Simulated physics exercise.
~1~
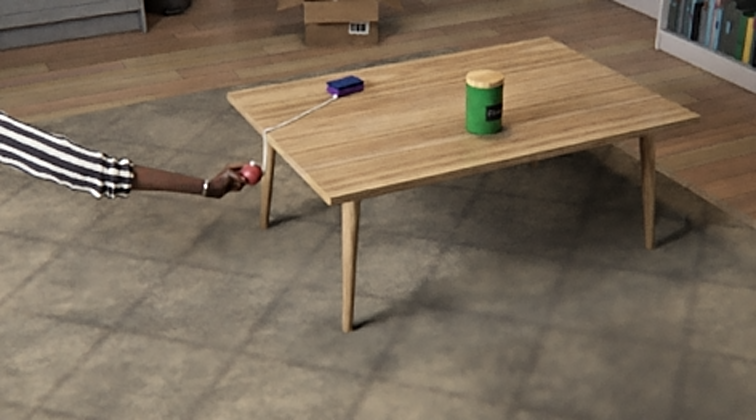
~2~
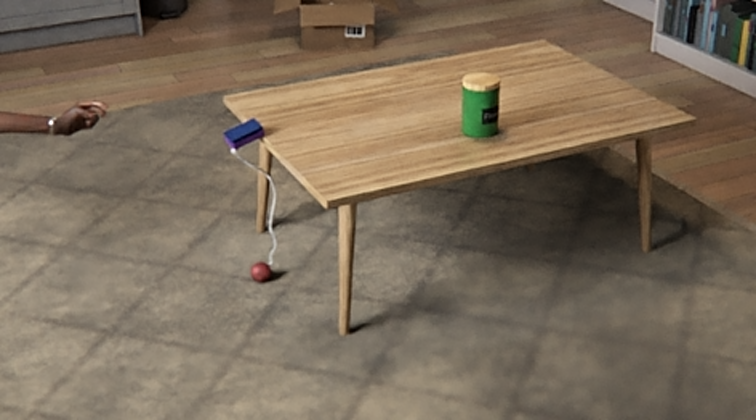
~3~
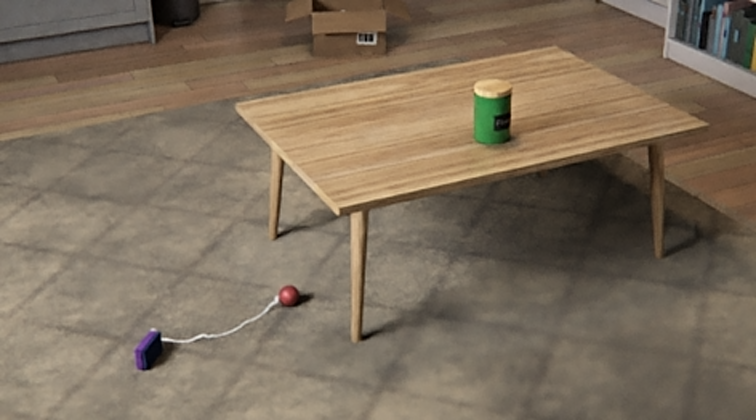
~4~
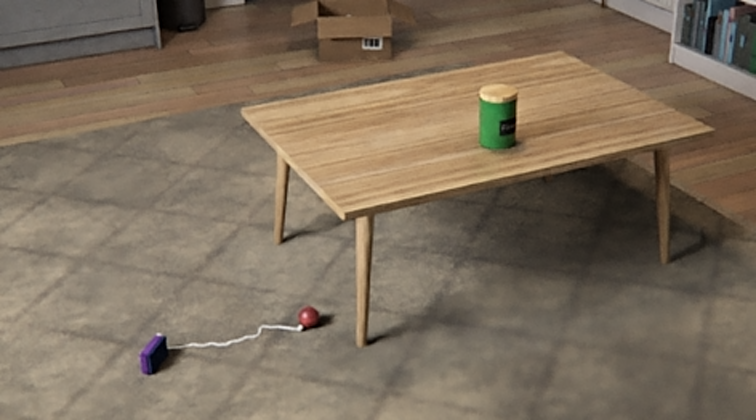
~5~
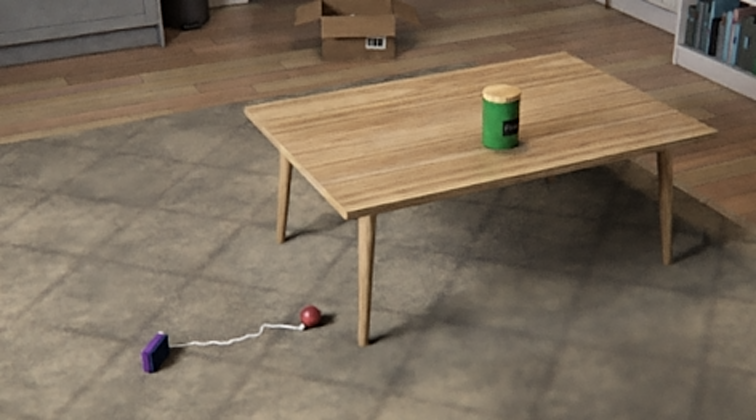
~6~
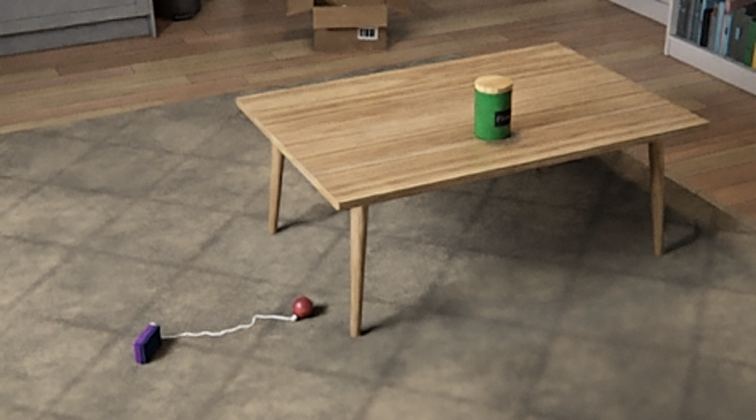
A red ball tied by a white shoelace to a small blue-purple sponge drops as a hand lets go beside a wooden table, and the sponge slides over the edge; both end up on the floor, while the green canister stays on the tabletop.
